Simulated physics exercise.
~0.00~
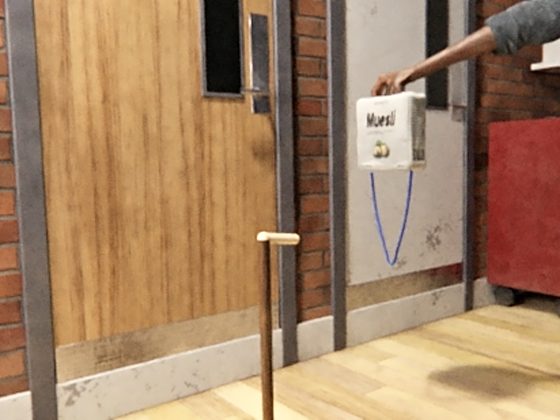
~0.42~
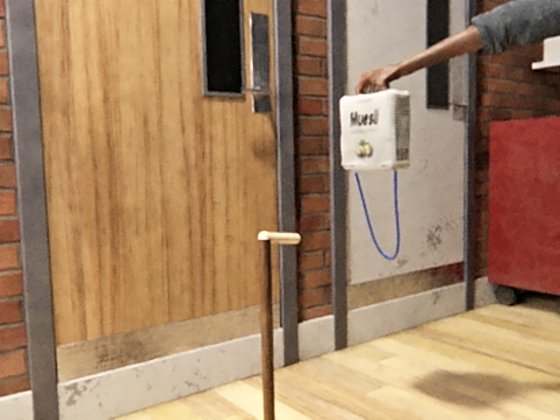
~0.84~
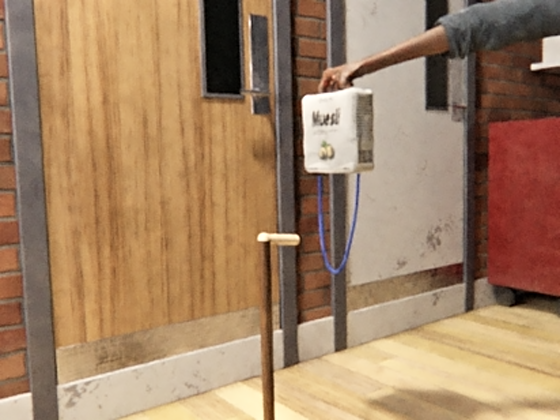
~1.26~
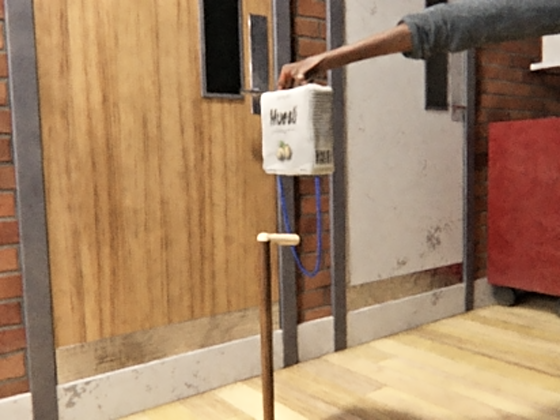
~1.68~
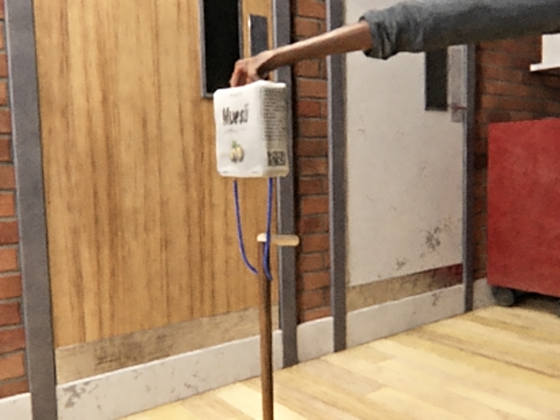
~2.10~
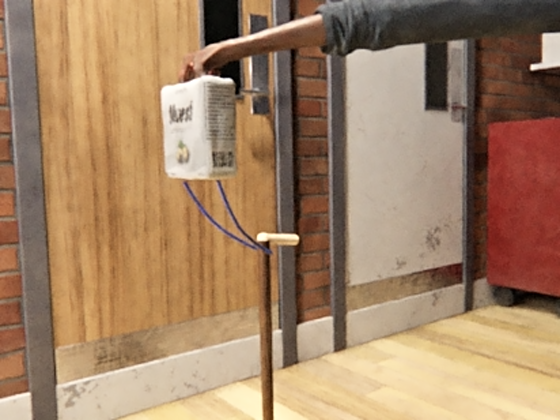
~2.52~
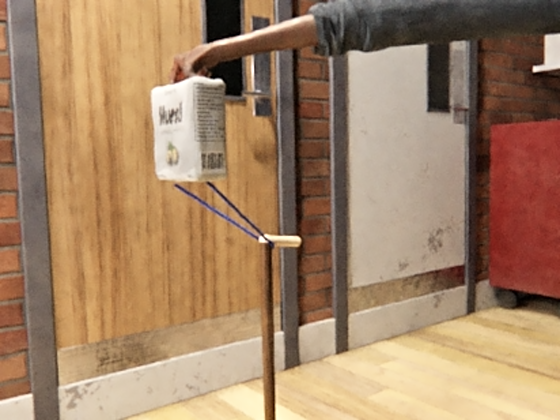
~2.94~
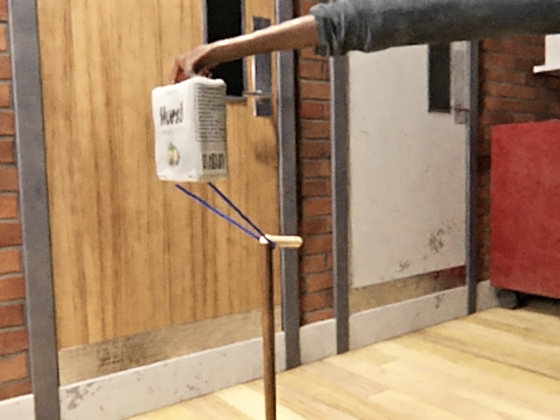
A hand carries a white sack left past a post, its cord loop catching tight.
